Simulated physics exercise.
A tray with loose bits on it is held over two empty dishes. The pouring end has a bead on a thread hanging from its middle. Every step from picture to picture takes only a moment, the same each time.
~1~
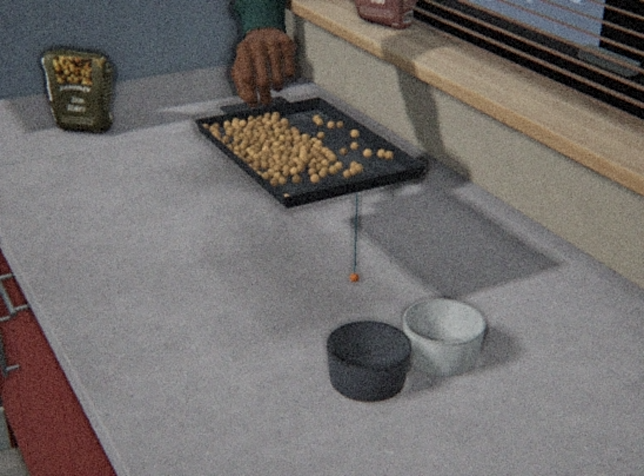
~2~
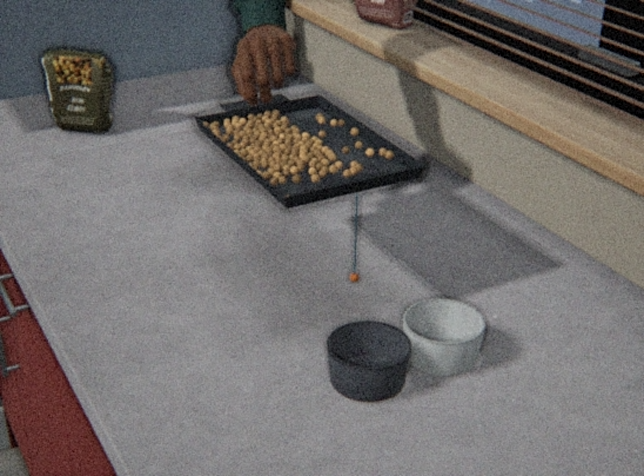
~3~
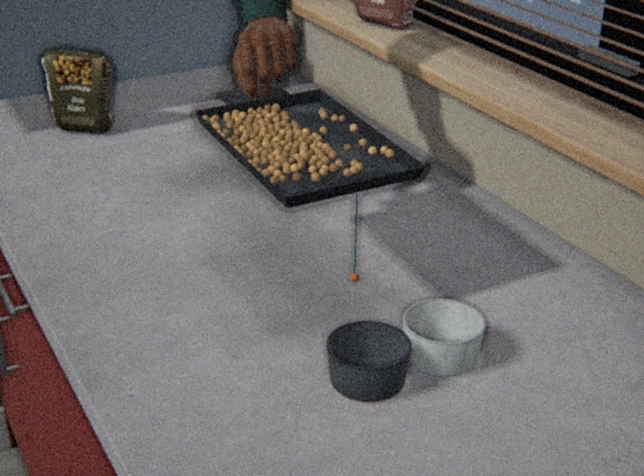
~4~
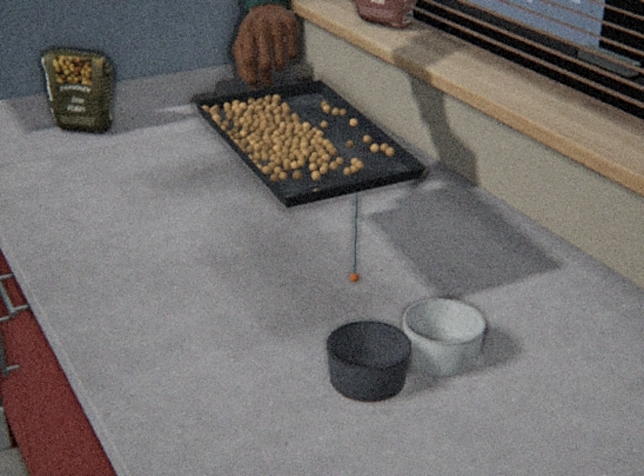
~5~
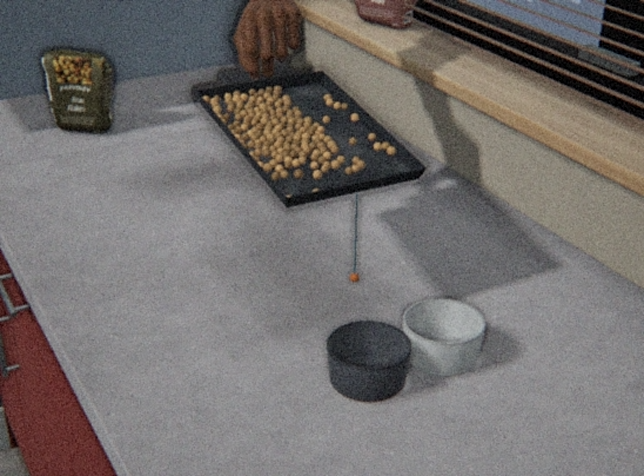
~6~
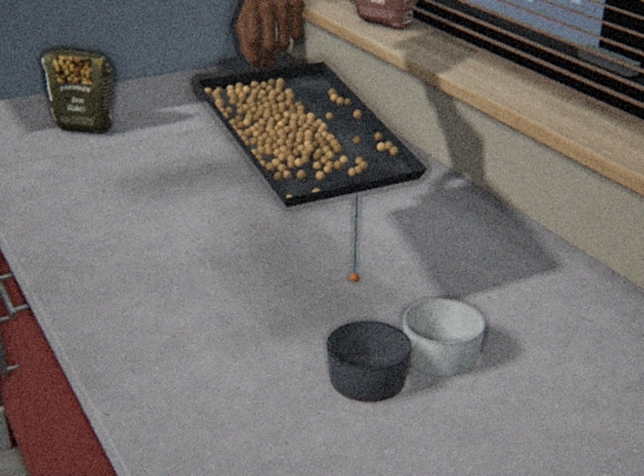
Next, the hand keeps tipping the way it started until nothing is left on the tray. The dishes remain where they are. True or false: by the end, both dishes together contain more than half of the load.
False.
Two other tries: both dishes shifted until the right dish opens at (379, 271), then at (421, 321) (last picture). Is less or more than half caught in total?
Held in all, by try: A smaller portion, then a smaller portion.
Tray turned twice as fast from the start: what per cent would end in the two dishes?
I'd put it near 30 per cent.
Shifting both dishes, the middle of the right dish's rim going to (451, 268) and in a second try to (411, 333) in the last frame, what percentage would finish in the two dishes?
In order: 30 percent and 0 percent.
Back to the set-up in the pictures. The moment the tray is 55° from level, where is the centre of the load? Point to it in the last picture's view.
I'd put the middle close to (356, 172).
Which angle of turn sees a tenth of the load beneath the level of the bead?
Somewhere near 60 degrees, I'd say.
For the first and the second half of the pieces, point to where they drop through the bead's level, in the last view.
The opening part goes through (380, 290); what follows goes through (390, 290).
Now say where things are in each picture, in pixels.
The first picture shows corners of the pouring end (287, 195) and (420, 165), level; middle of the load (276, 146), round wooden beads; left dish (390, 381); right dish (466, 355); bead on its thread (355, 278).
The second picture shows corners of the pouring end (287, 195) and (420, 165), level; middle of the load (277, 144).
The third picture shows corners of the pouring end (287, 195) and (420, 165), tipped barely, level across its low end; middle of the load (277, 140).
The fourth picture shows corners of the pouring end (288, 195) and (421, 166), tipped a little, level across its low end; middle of the load (277, 134), just a few on the move.
The fifth picture shows corners of the pouring end (288, 195) and (421, 167), tipped a little, level across its low end; middle of the load (278, 129), about a tenth on the move.
The sixth picture shows corners of the pouring end (289, 195) and (422, 167), tipped a little, level across its low end; middle of the load (281, 125), almost all on the move; left dish (390, 381); right dish (466, 355).
Just after the last frame, tray tipped steeply; the larger part on the tray; just a few in the left dish; about a tenth outside both; just a few in the air.
A moment on, tray tipped right over; about a tenth on the tray; about a tenth in the left dish; just a few in the right dish; the larger part outside both; about a tenth in the air.
Further on, tray tipped past a quarter turn; about a tenth in the left dish; just a few in the right dish; almost all outside both.
When it is over, tray tipped past a quarter turn; about a tenth in the left dish; just a few in the right dish; almost all outside both.
